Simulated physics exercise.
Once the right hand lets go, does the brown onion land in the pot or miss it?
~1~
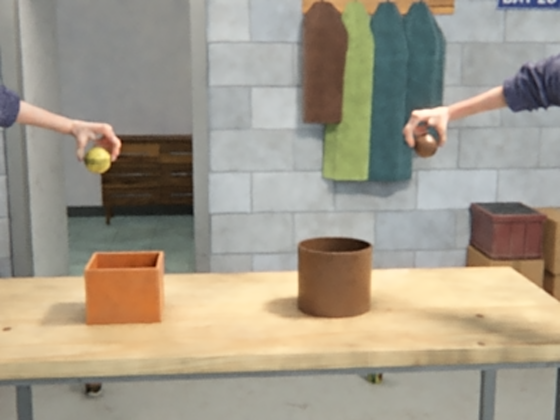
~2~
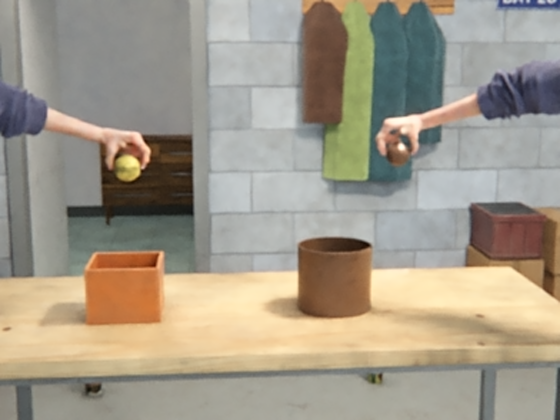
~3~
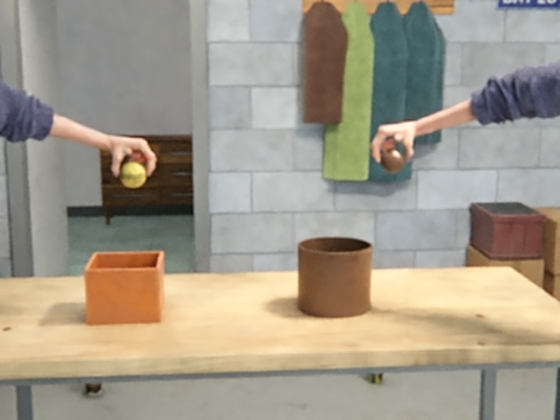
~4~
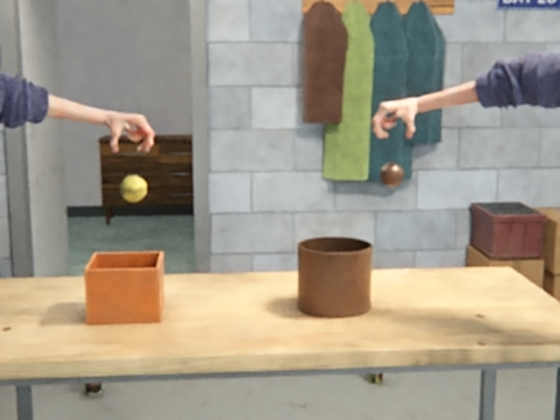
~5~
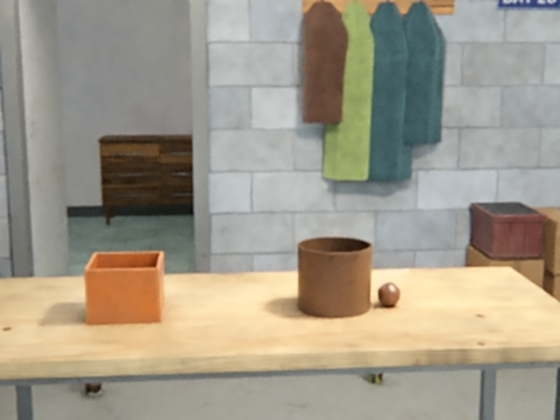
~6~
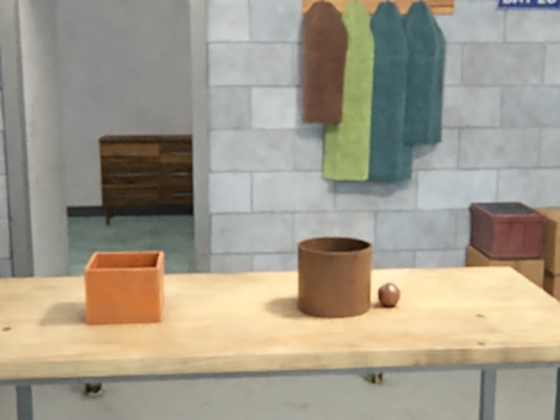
The brown onion misses the pot and ends up on the table just to its right, while the yellow ball drops into the orange box.
